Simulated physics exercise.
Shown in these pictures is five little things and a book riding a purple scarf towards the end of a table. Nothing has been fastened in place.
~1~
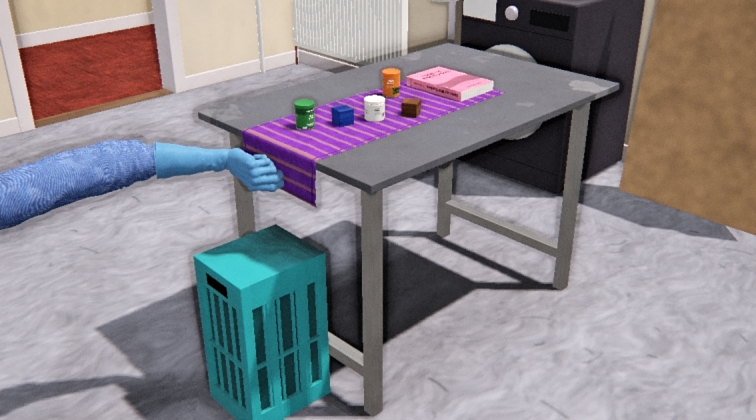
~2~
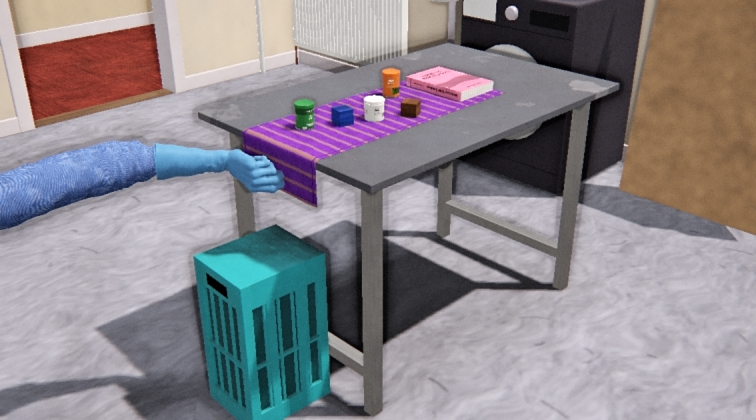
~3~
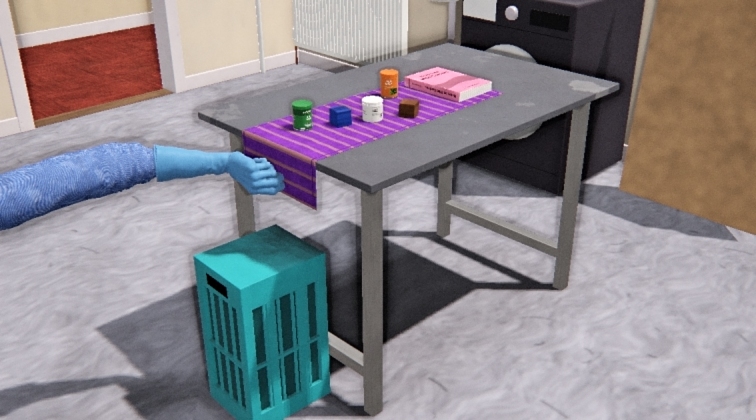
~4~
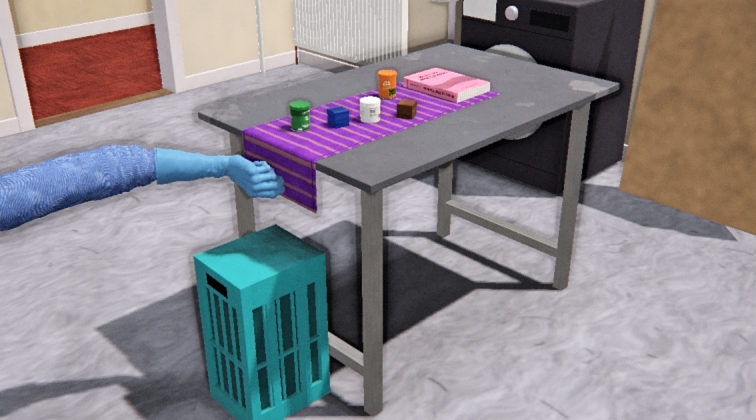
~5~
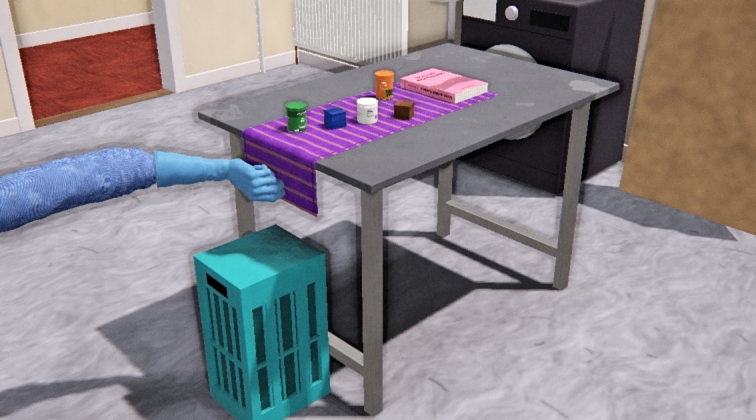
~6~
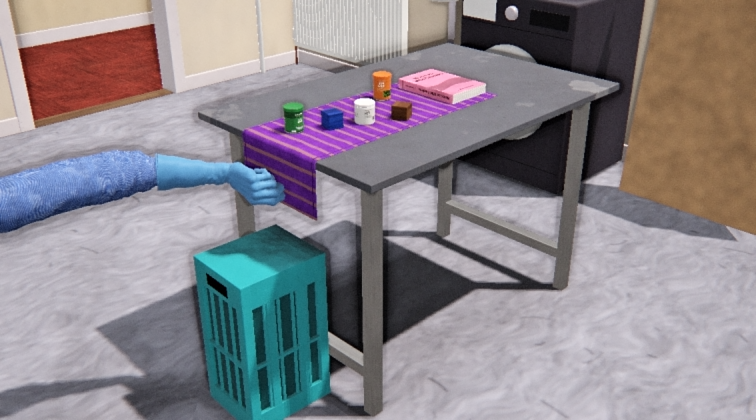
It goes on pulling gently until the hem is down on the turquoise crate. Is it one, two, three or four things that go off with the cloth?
The count of things that fall is one.
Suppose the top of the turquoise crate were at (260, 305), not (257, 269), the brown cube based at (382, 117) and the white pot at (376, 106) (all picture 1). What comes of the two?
In the end the brown cube is still on top and the white pot is still on top.
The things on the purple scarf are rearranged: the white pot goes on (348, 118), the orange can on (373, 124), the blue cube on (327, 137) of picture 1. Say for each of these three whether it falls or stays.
Looking at each one, the white pot remains in position, the orange can remains in position and the blue cube drops away.
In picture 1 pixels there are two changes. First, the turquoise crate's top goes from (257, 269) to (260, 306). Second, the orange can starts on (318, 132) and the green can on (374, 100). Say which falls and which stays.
As for the orange can, it leaves the top; as for the green can, it stays in place.
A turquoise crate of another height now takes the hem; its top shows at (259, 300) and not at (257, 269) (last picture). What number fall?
The count: 2.
Early on, hem near (281, 219); all still up.
Midway, hem on the crate; green can gone.
Finally, hem on the crate; green can gone. It carries off one.
